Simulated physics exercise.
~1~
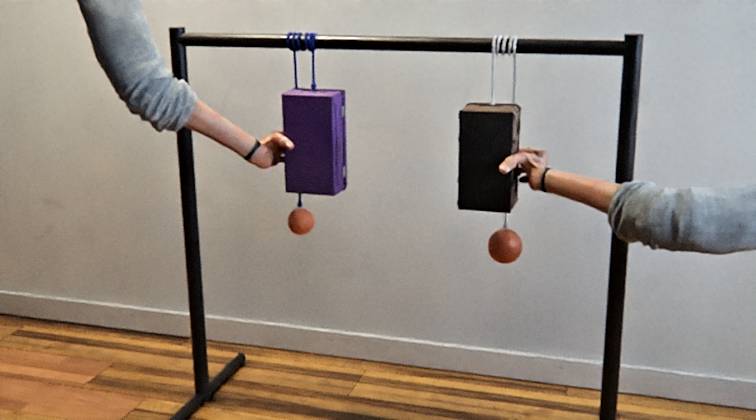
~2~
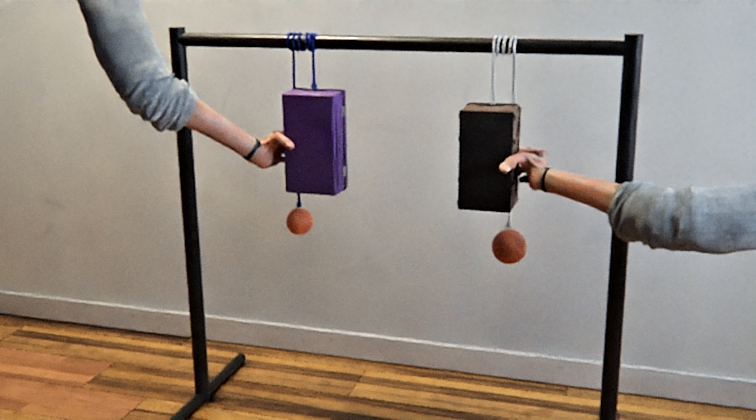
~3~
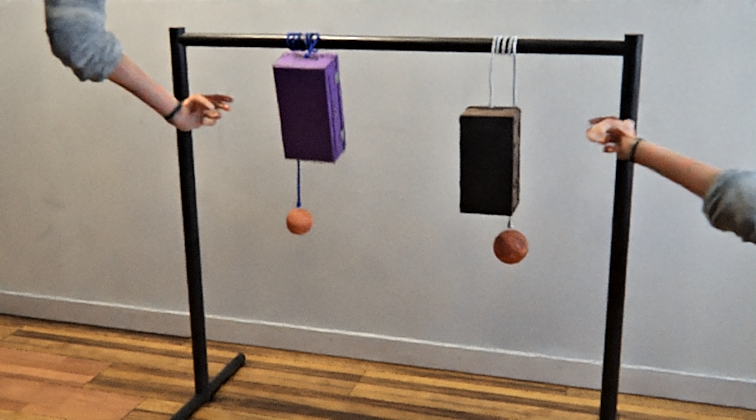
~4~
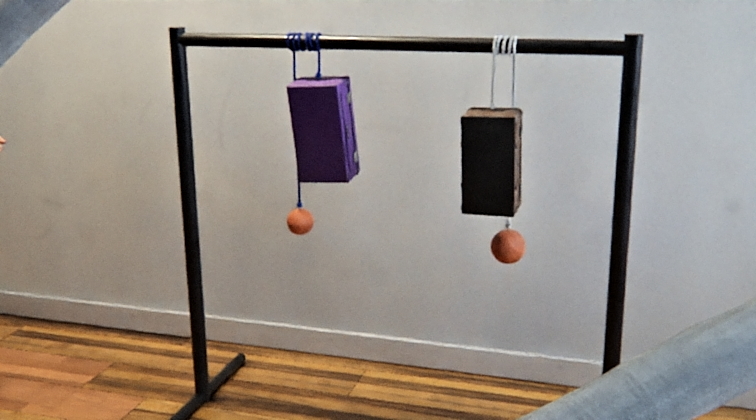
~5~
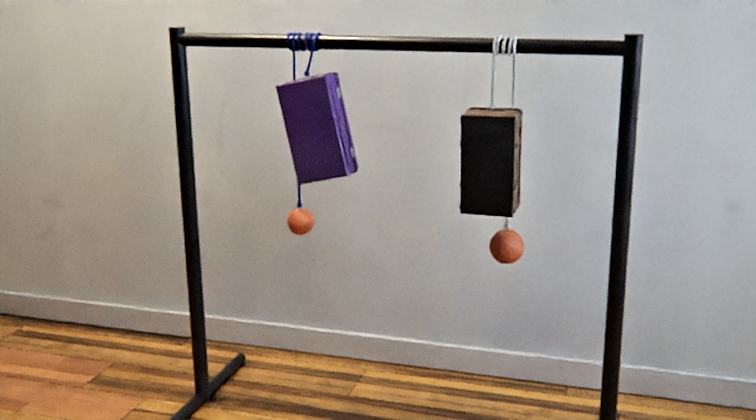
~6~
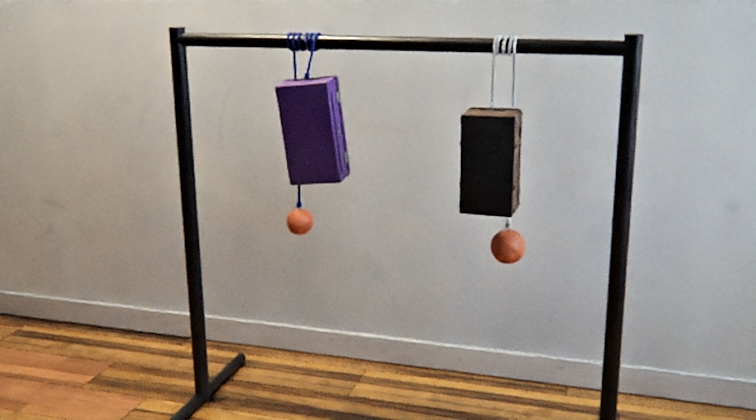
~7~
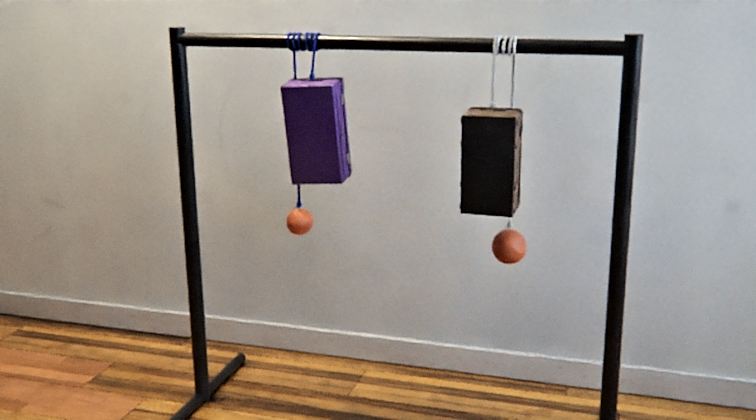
At the start, a purple box and a black box hang by cords looped over a dark rail, each with an orange ball below it, while a hand from either side holds each box. Both hands let go and draw back, and the purple box jumps up and tilts as its ball stays in place. The arms leave the view while the purple box drops partway back and rocks on its cords. The black box barely shifts. The swaying dies down, leaving both boxes hanging, the purple one slightly higher than it began.
